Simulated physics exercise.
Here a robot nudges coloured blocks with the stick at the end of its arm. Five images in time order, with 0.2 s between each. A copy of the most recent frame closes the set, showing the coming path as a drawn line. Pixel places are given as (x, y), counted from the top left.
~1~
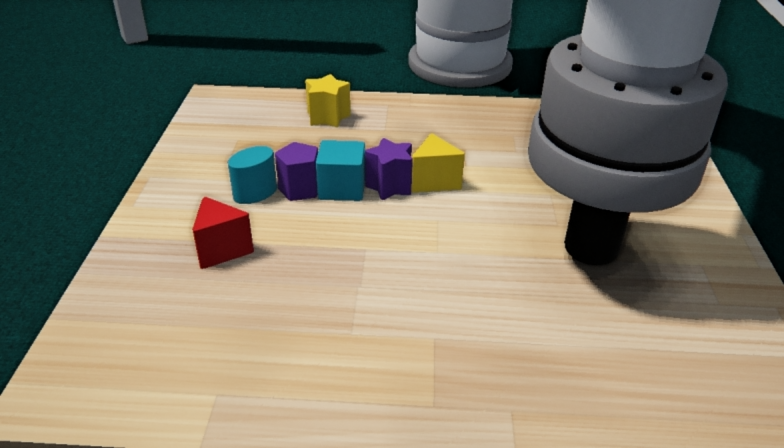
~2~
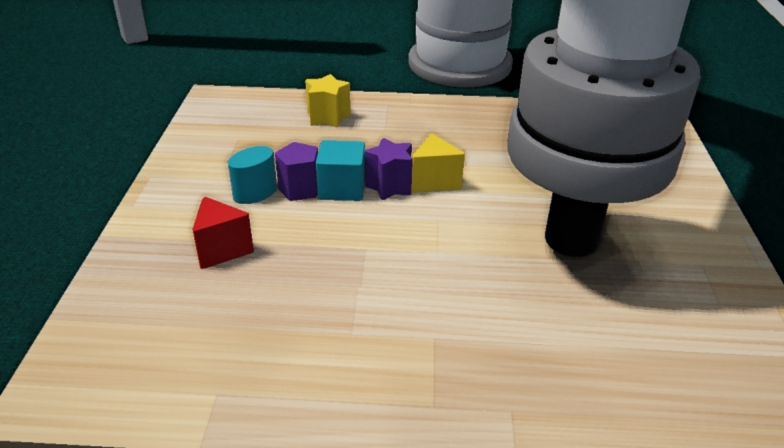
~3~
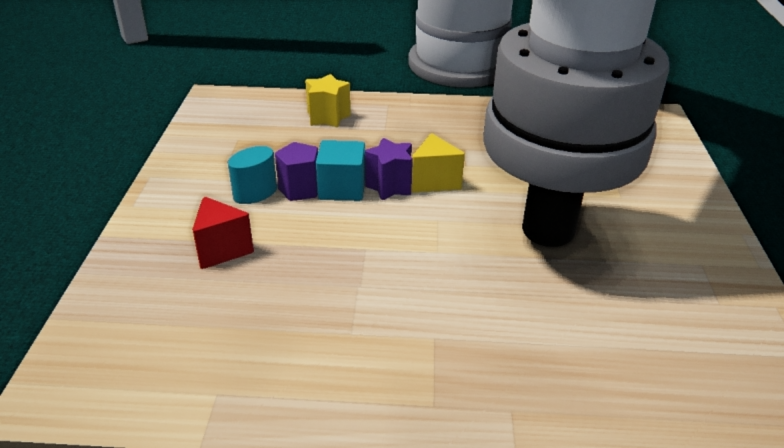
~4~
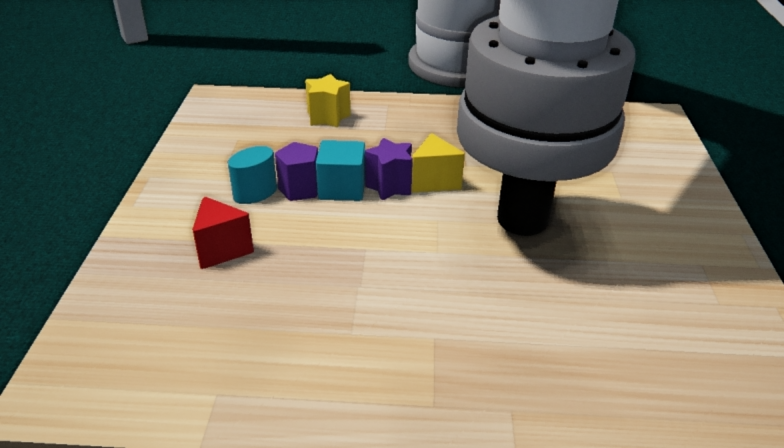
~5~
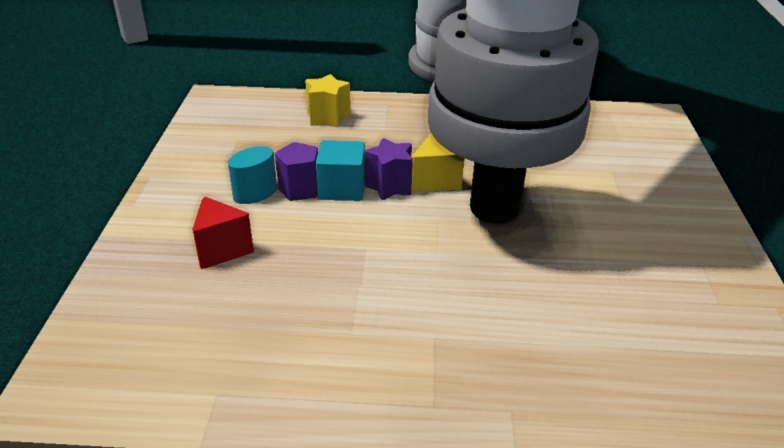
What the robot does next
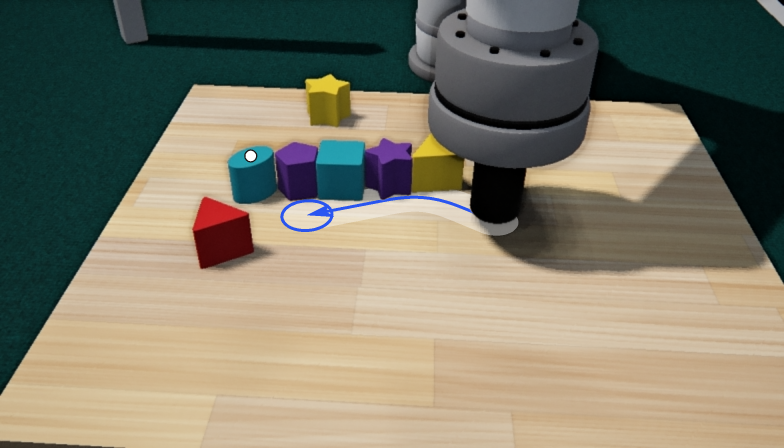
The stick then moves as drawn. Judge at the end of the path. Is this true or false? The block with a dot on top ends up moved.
The statement is true.
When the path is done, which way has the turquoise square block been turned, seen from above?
From overhead, the rotation is counterclockwise.
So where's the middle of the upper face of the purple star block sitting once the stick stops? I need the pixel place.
In the picture, that point is around (367, 143).
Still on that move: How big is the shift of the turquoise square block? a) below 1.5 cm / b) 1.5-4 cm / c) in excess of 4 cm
Choice b: 1.5-4 cm.
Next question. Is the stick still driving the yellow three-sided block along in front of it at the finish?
Final answer: No.
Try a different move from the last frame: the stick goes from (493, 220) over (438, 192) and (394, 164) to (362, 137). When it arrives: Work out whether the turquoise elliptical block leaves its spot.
The block moves away from its spot.
The drawn path runs from (493, 220) over (434, 199) and (371, 203) to (307, 215); the dot is on the turquoise elliptical block.
What follows on the original path. One third of the way, stick at (435, 190); yellow three-sided block at (430, 142).
Two thirds of the way, stick at (371, 194); turquoise elliptical block at (235, 157); turquoise square block at (320, 144), turned 20° anticlockwise; purple star block at (367, 143), turned 80° clockwise; yellow three-sided block at (427, 140).
At the end, stick at (306, 206); turquoise elliptical block at (235, 157); turquoise square block at (320, 144), turned 20° anticlockwise; purple star block at (367, 143), turned 80° clockwise; yellow three-sided block at (427, 140).
